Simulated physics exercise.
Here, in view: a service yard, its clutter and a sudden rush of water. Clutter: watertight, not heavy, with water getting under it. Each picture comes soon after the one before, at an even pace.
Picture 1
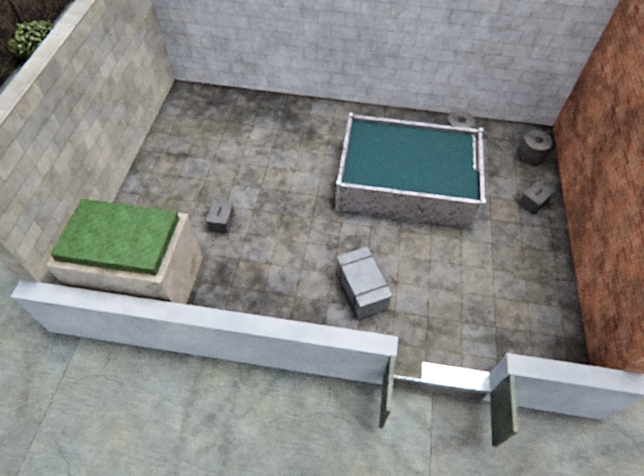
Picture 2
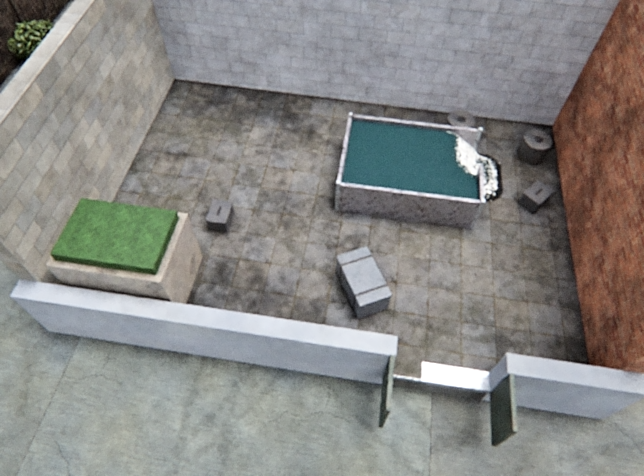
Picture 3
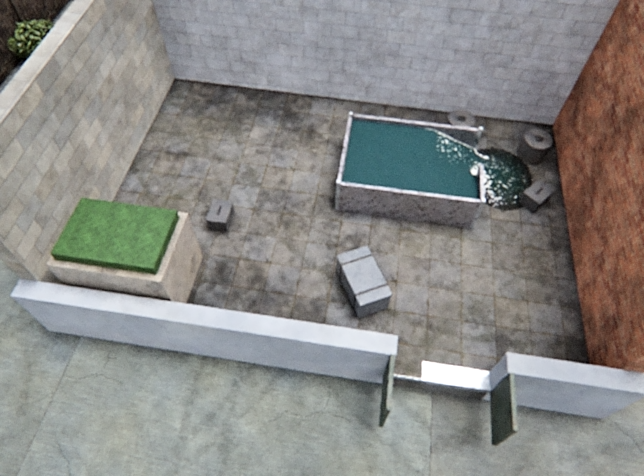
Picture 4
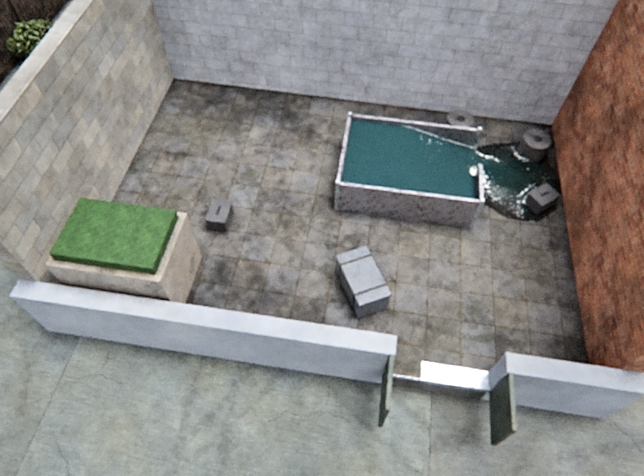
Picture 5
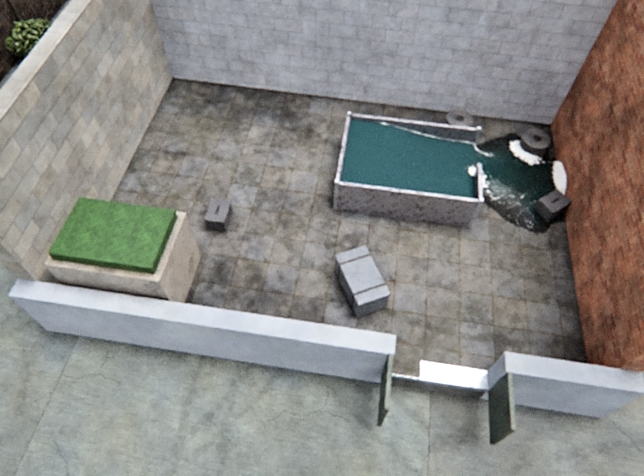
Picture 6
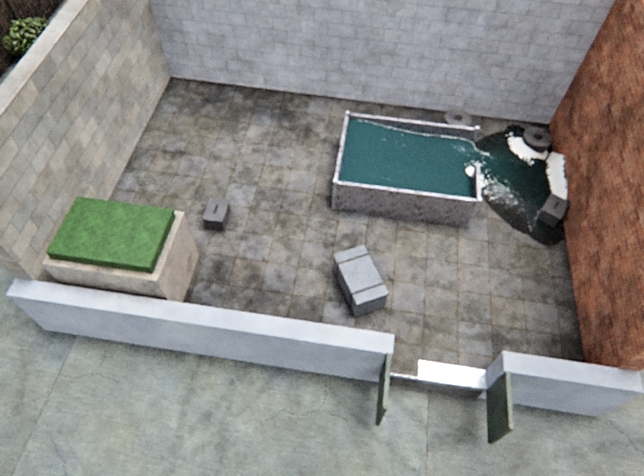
In a walled, paved service yard, a raised tank of green water stands among scattered grey blocks and round objects. Water bursts from the tank's right end and spreads across the paving toward the reddish wall, foaming around the objects there, and a small grey block shifts slightly right and nearer the viewer.
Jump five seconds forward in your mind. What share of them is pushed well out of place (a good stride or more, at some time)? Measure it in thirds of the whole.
Mid band.
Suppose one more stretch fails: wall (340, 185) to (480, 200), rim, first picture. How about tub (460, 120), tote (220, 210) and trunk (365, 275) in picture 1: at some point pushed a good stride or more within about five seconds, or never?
Falls short, travels that far, travels that far.
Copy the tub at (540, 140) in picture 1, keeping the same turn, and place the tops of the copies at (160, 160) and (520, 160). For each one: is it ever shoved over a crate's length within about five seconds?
The first came up short, and the other did it.
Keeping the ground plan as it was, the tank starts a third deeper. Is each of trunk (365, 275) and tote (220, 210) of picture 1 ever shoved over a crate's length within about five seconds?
Lab note, in sequence: Stayed below that mark / stayed below that mark.
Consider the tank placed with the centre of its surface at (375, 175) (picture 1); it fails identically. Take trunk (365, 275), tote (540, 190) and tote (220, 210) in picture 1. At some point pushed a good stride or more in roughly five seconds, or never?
Well, the first one didn't get far, the second got driven a long way, and the third didn't get far.
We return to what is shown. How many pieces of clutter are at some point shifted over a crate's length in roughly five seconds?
I count 3 of them.
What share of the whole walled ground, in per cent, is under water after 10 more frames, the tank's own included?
Estimate: About 30 %.
A moment on, 1 of 5 are well off their spots; 0 afloat.
Next, 2 of 5 are well off their spots; 0 afloat.
Later, 3 of 5 are well off their spots; 1 afloat.
In the end, 3 of 5 are well off their spots, and 3 have been at some point; 1 afloat.
